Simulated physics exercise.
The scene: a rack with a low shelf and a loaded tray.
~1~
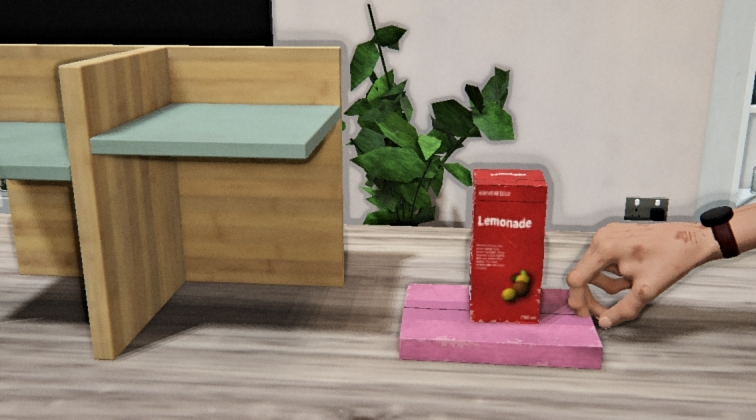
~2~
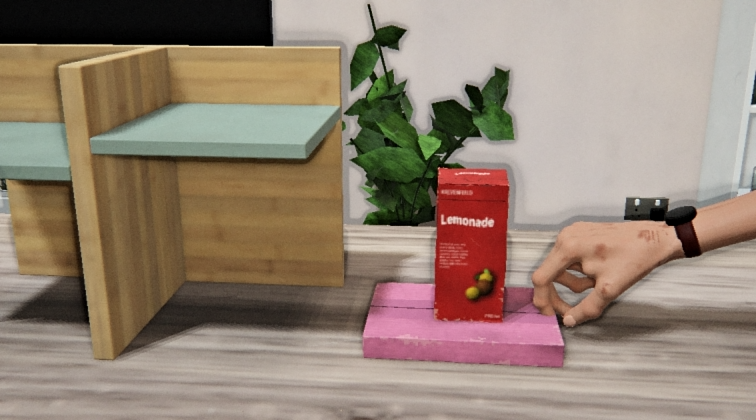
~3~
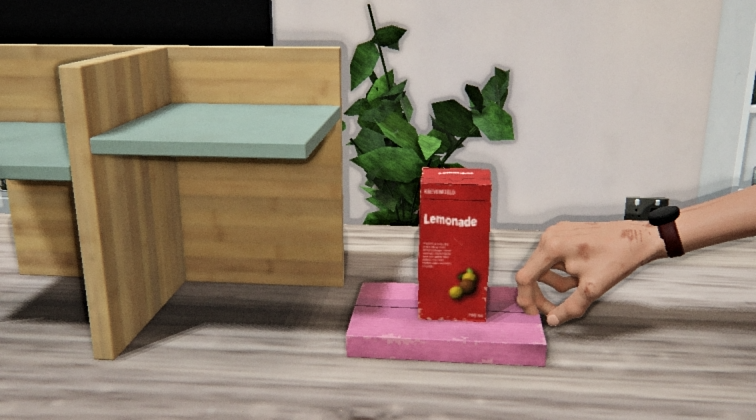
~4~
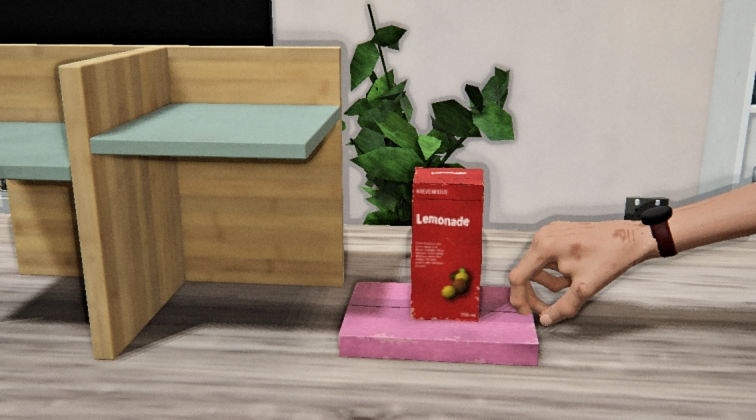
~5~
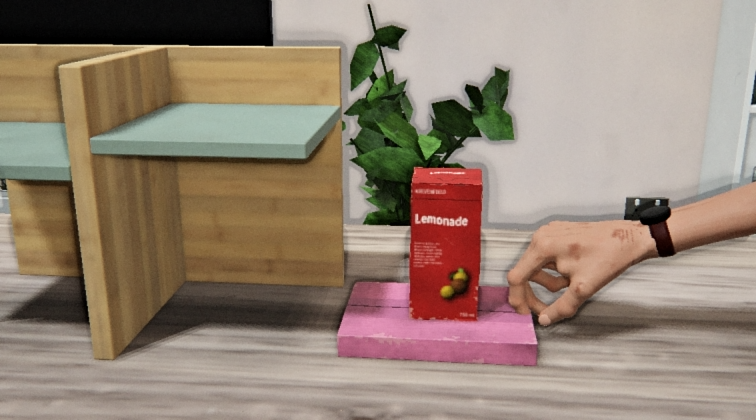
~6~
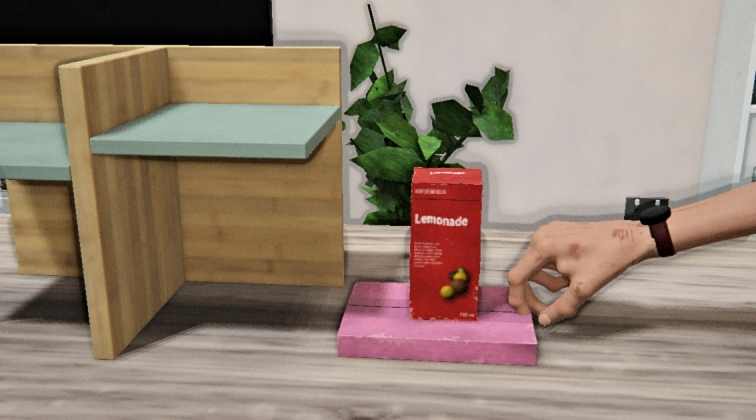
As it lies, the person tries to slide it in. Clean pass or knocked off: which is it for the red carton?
Slips through.
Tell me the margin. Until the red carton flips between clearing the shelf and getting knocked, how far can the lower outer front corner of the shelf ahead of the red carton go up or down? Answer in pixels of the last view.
Shift: 40 px, direction down.
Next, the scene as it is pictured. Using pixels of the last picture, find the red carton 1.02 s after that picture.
Roughly at pixel (361, 241).
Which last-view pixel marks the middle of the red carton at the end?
About (245, 238).
Then, 1.02 s on from there, red carton riding along near (362, 242).
In the end, the red carton passes below, near (245, 238).
